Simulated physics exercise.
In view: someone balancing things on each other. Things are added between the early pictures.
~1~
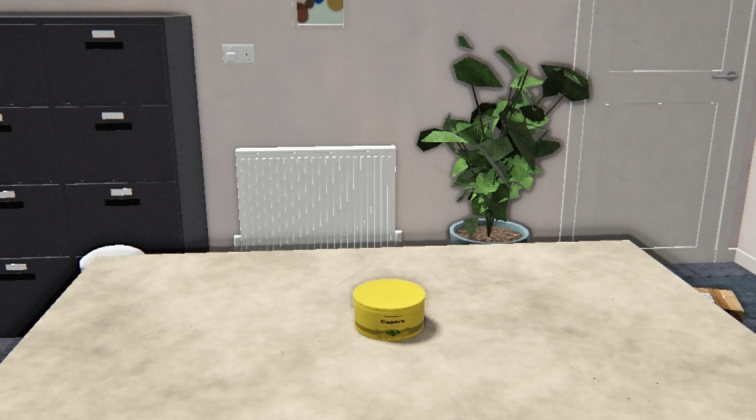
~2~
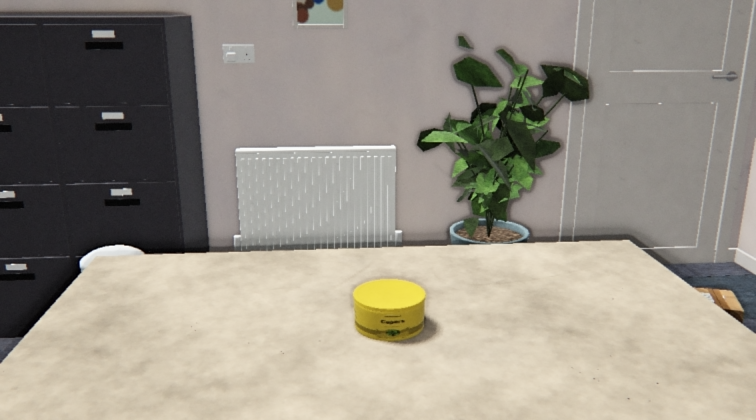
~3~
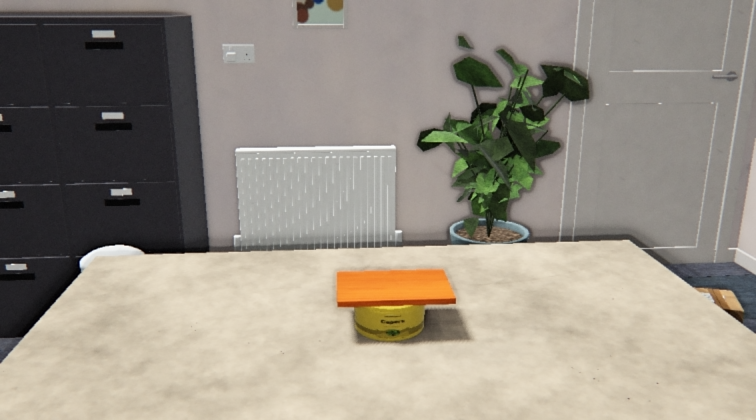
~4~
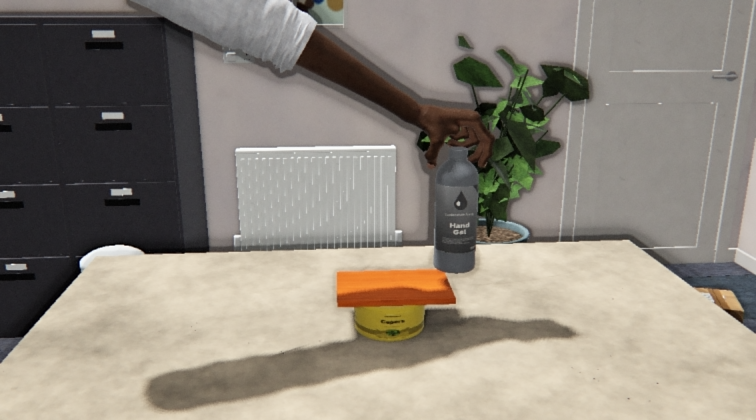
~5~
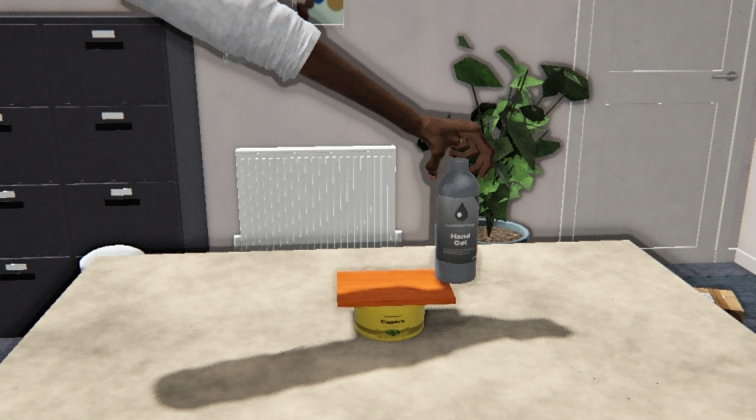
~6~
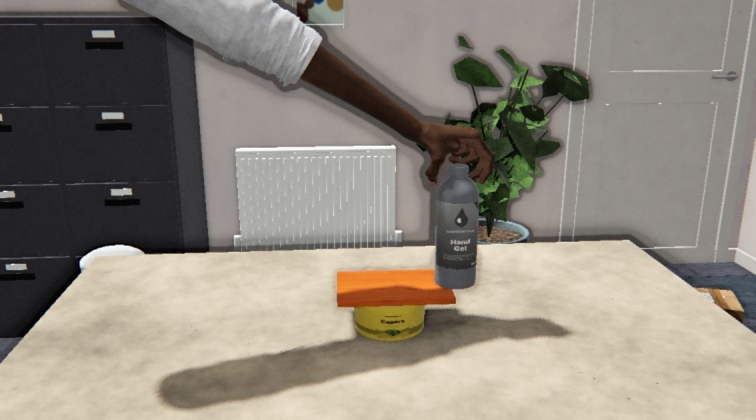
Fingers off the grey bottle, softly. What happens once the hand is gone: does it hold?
Outcome: The pile comes apart.
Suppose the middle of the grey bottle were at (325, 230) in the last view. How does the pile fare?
Then it gives way.
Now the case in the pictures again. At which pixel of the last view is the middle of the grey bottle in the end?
Near (540, 296).
Then, 0.40 s after the last picture, grey bottle now fallen; orange board tipped 48° from how it was.
Then, 0.50 s after the last picture, orange board tipped 46° from how it was.
At rest, fallen, grey bottle; moved from the start, orange board; yellow tub in place. Seen from the same camera at the end, grey bottle near (540, 296). The pile gives way.
